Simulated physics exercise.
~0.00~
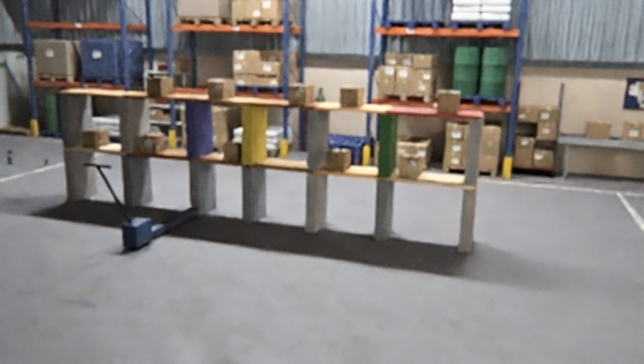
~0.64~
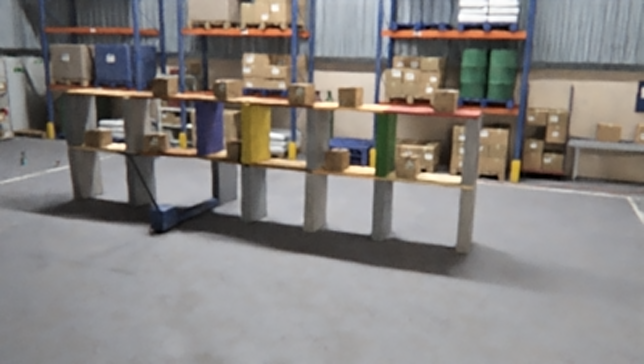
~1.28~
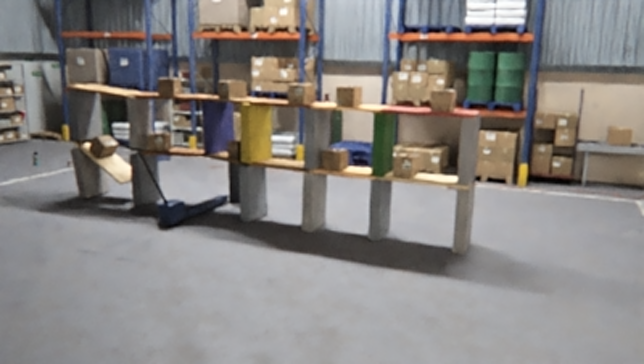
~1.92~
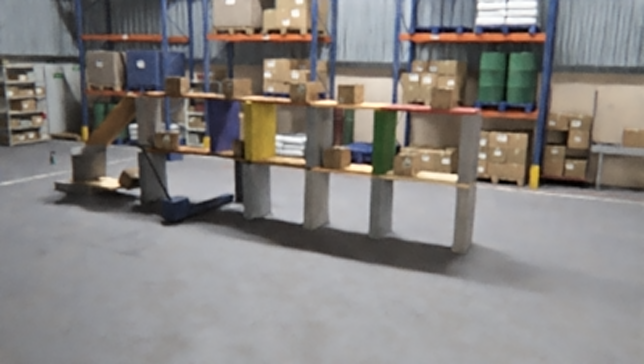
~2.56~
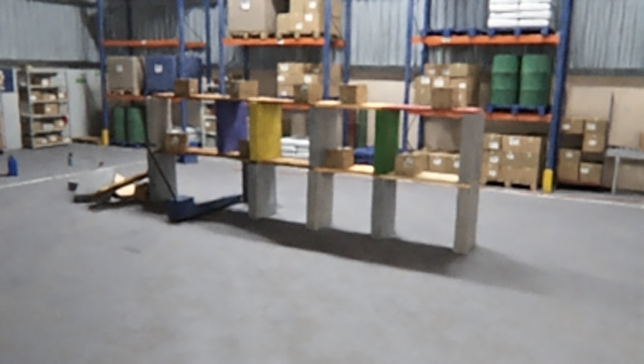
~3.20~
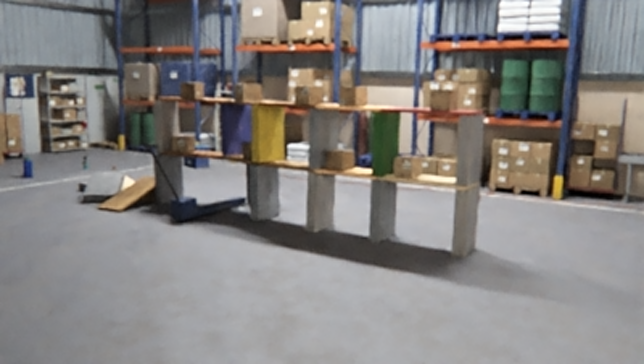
A long two-tier makeshift rack of grey uprights and wooden boards stands in a warehouse, with blue, yellow and green uprights along its upper tier and small cartons on its boards. The view is from the front, drifting slightly sideways, with loaded pallet shelving behind. A low blue floor jack at the left slides right against the base of an upright. The left-hand end then gives way, its lower board tilting, a carton sliding, and the upper board and uprights dropping to the floor. The jack stops, and the rest, including the red board, remains standing beside the small heap.
